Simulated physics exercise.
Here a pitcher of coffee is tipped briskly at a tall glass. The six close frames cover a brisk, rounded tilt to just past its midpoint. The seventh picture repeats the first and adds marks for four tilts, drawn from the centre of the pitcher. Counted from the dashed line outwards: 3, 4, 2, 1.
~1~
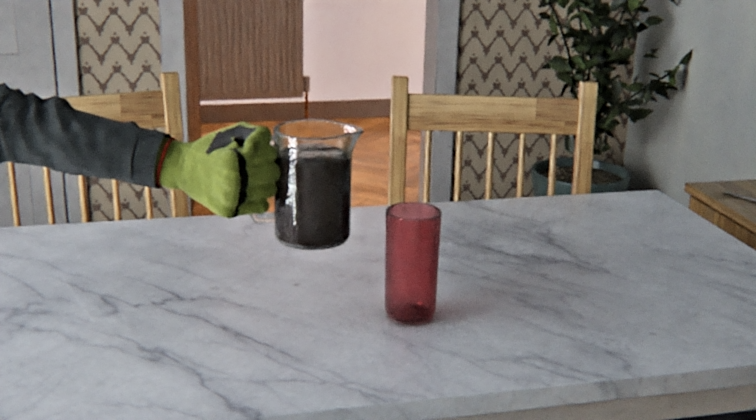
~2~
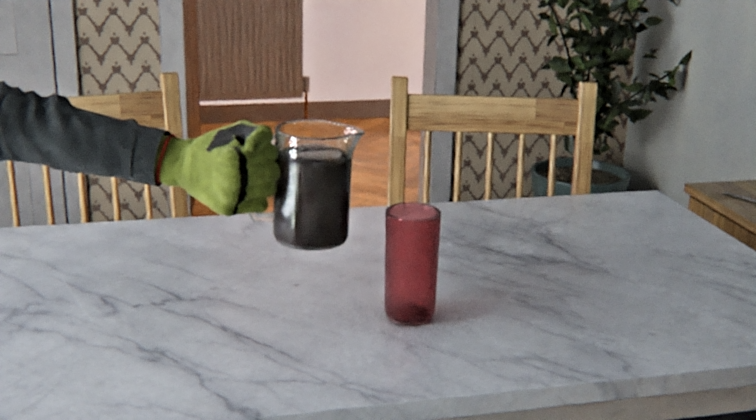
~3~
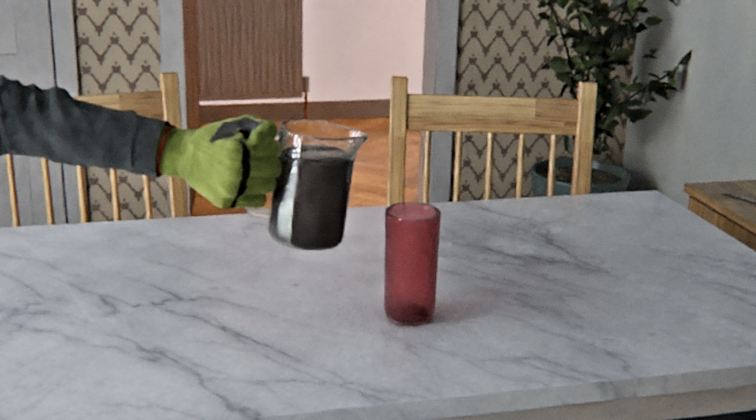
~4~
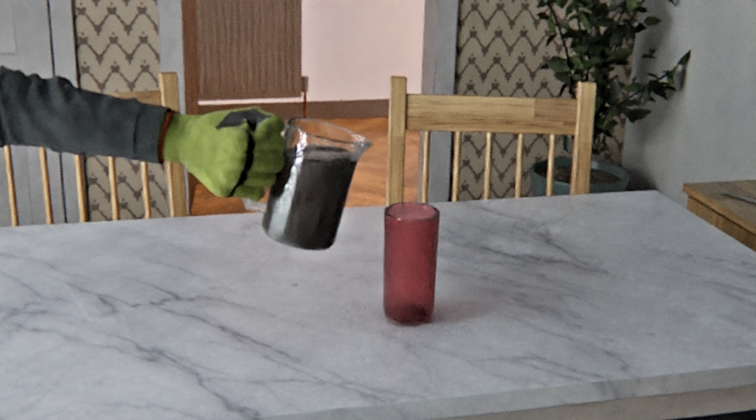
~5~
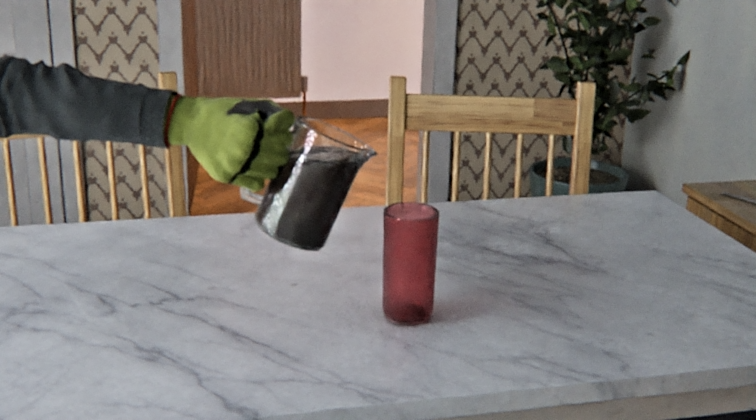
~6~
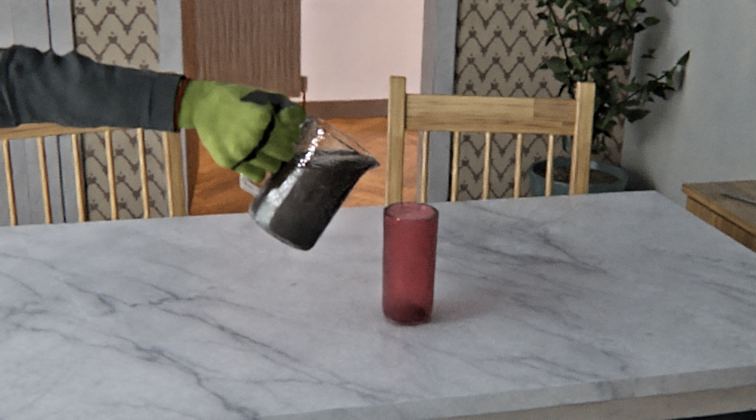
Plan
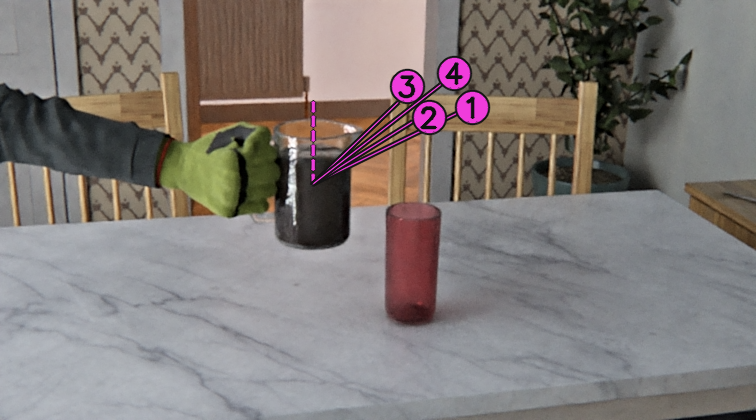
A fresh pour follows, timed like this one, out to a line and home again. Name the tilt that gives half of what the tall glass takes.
1 is best.
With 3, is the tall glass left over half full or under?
Under half.
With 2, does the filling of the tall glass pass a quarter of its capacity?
Yes, it does.
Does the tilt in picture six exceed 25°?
Yes, it does.
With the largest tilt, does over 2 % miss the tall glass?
No, it does not.
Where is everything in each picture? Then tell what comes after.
In the first picture, upright, lip at (361, 130); rim of the tall glass round (414, 211); nothing has left yet.
In the second picture, upright, lip at (362, 131); nothing has left yet.
In the third picture, tipped about 7°, lip at (366, 136); nothing has left yet.
In the fourth picture, tipped about 14°, lip at (371, 142); nothing has left yet.
In the fifth picture, tipped about 24°, lip at (375, 152); nothing has left yet.
In the sixth picture, tipped about 33°, lip at (379, 163); nothing has left yet.
On the marked copy, 1 at (456, 113); 2 at (412, 122); 3 at (398, 102); 4 at (440, 84).
With 1, the tall glass ends with about 50 % of what it can hold.
With 2, the tall glass ends with about 37 % of what it can hold.
With 3, the tall glass ends with about 17 % of what it can hold.
With 4, the tall glass ends with about 25 % of what it can hold.
